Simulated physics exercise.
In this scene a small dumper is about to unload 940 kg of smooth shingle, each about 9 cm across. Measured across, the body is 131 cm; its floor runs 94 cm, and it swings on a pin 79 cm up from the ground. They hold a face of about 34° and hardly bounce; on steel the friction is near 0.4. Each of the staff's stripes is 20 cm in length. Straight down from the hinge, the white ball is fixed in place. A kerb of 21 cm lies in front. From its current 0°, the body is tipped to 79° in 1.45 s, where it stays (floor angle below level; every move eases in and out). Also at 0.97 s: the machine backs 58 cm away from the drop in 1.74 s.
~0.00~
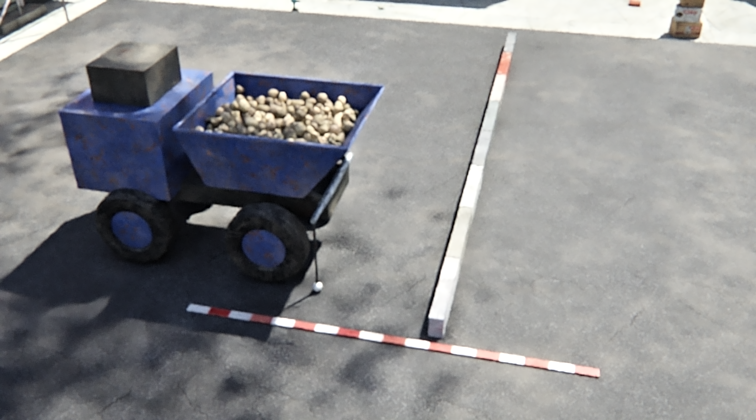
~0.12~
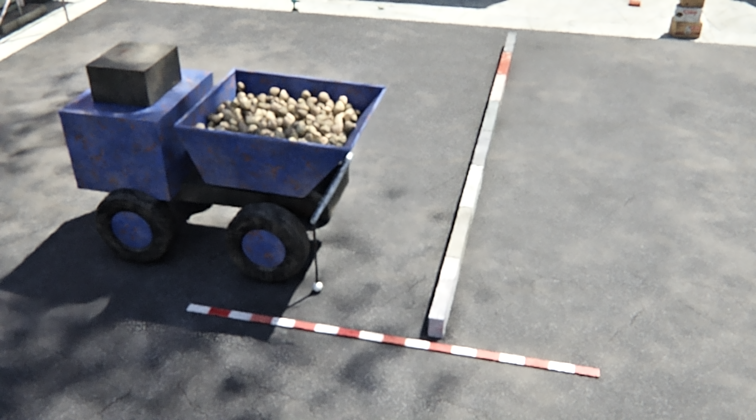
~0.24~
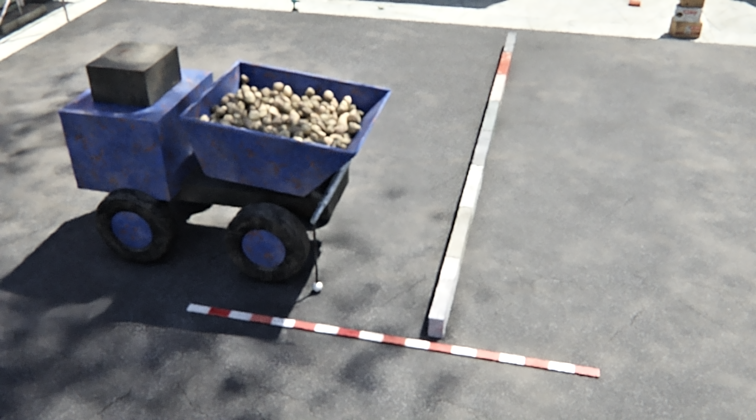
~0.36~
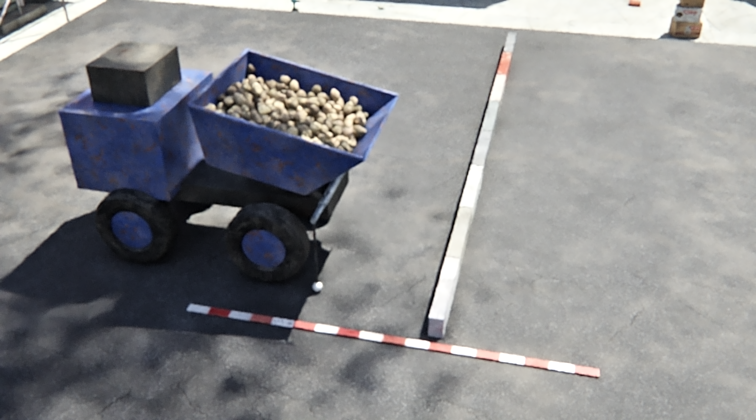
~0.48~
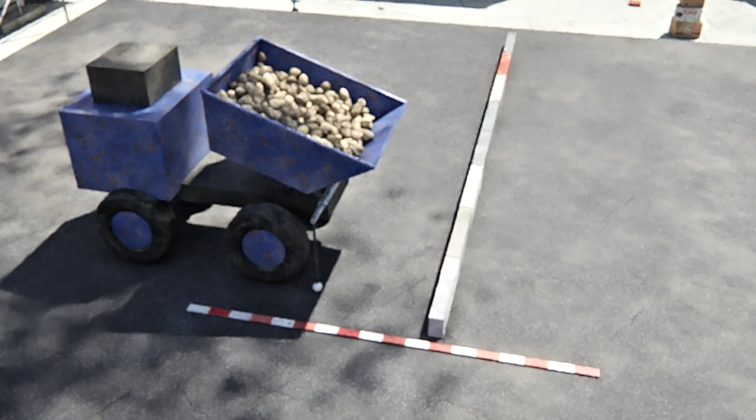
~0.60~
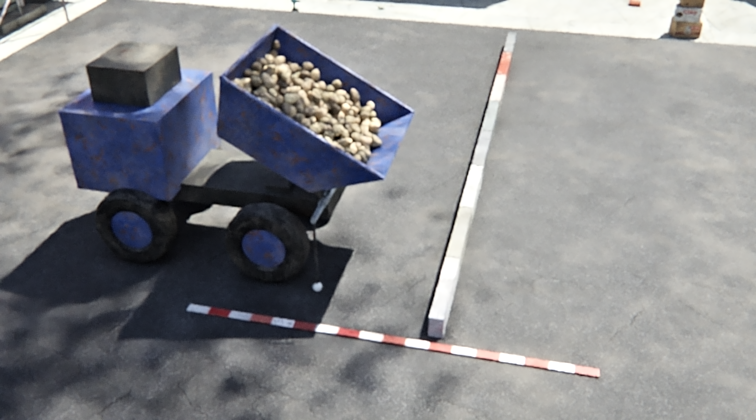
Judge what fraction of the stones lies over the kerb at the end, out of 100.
About 35 out of 100.
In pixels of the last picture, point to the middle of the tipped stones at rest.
The tipped stones centre close to (438, 258).
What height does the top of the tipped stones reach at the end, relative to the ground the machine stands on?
Around 40 cm above it, I'd say.
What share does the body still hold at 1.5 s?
Close to 45 per cent of it.
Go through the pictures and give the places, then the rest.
The body is at 0°, its lip at (348, 149); the top of the load is at (269, 109), in the first picture.
Lip at (350, 151), floor tilted 2°, highest stones at (263, 106); the stones move at 0.3 m/s on average, in the second picture.
The body is at 6°, its lip at (356, 154); the top of the load is at (245, 96); the stones move at 0.6 m/s on average, in the third picture.
The body is at 12°, its lip at (364, 160); the top of the load is at (252, 87); the stones move at 0.8 m/s on average, in the fourth picture.
The body is at 20°, its lip at (374, 168); the top of the load is at (257, 76); the stones move at 1.0 m/s on average, in the fifth picture.
Lip at (383, 179), floor tilted 29°, highest stones at (271, 66); the stones move at 1.0 m/s on average, in the sixth picture.
After 1.1 s the floor is at 67°; 100 % in the body; the foremost stones are at (409, 195).
After 1.5 s the floor is at 79°; 45 % in the body, 39 % on this side of the kerb, 16 % over the kerb; the foremost stones are at (504, 266).
After 3.2 s the floor is at 79°; 0 % in the body, 63 % on this side of the kerb, 37 % over the kerb; the foremost stones are past the picture's edge.
After 6.1 s the floor is at 79°; 0 % in the body, 63 % on this side of the kerb, 37 % over the kerb; the foremost stones are past the picture's edge.
